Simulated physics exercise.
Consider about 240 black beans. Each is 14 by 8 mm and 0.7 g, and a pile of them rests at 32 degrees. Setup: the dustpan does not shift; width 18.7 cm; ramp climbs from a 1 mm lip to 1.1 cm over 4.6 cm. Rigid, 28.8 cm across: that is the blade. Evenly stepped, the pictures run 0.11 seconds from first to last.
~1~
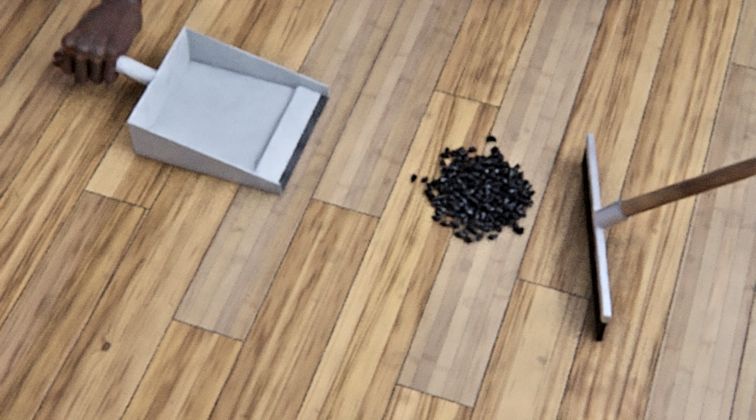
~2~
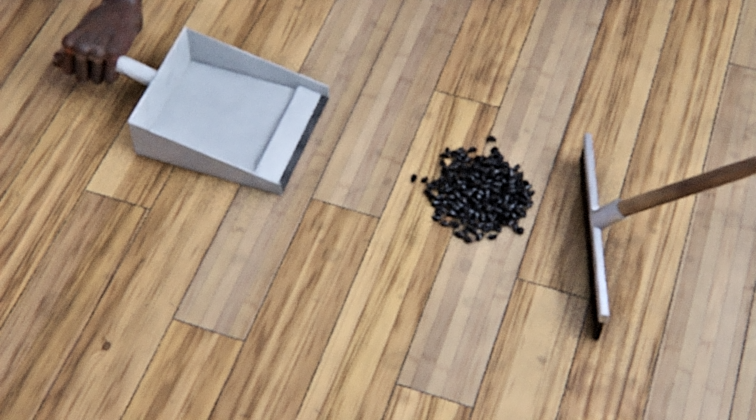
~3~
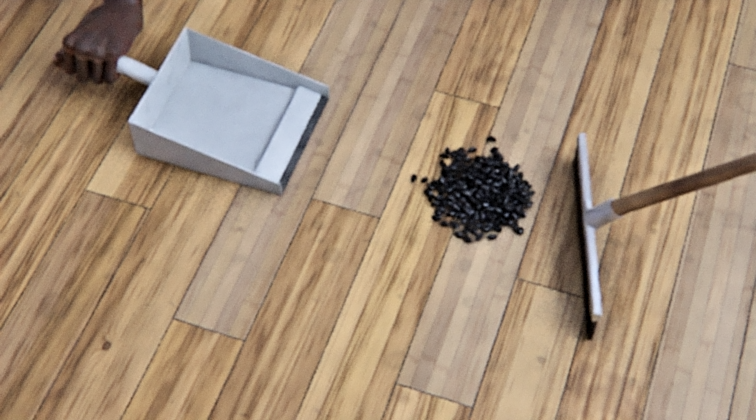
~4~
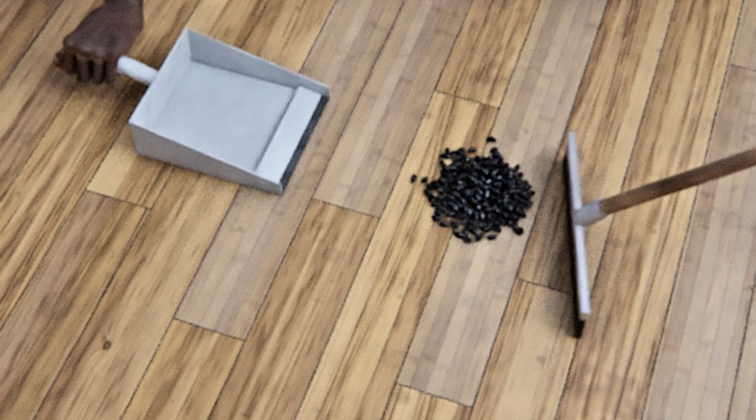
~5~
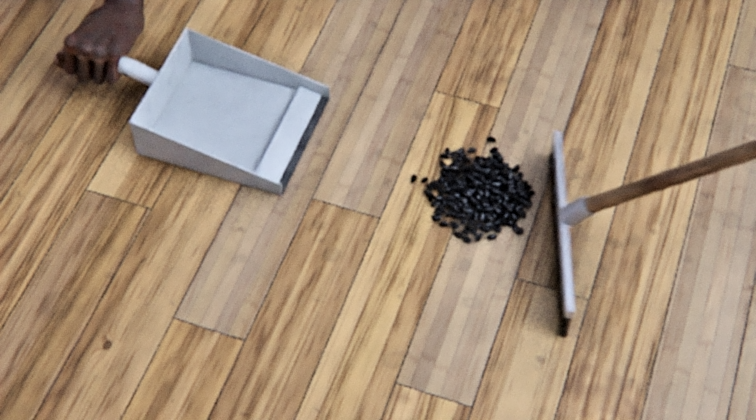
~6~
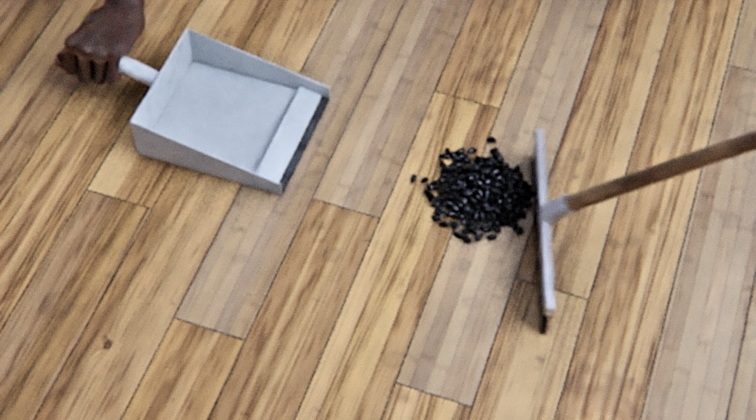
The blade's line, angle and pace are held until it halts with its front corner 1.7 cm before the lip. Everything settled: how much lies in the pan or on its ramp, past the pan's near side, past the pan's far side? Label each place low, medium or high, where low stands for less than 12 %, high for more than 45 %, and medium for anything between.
Pan: Medium. Near side: Medium. Far side: Low.
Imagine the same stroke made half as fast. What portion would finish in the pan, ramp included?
Then some 20 in a hundred.
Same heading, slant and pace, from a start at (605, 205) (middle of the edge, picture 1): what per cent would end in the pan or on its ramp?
Estimate: Near 45 %.
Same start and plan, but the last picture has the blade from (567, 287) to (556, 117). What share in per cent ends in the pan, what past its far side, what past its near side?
Split: Pan = 5, far = 15, near = 15.
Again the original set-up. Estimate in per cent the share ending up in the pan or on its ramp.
Around 40 in a hundred finish there.
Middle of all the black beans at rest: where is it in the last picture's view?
When it all comes to rest, the middle is near (260, 172).
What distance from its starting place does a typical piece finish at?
Roughly 34 centimetres.
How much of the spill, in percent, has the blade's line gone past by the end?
Around 5 per cent.
Then, 0.13 s after the last picture, middle of the blade 20 cm from the lip; 0 % over the lip, far side 5 %, near side 10 %.
Then, 0.23 s after the last picture, middle of the blade 9 cm from the lip; 0 % over the lip, far side 5 %, near side 30 %.
Then, 0.45 s after the last picture, middle of the blade 6 cm from the lip; 40 % over the lip, far side 10 %, near side 35 %.
In the end, pan 40 %, near side 35 %, far side 10 %, in front of the lip or behind the blade 15 %.
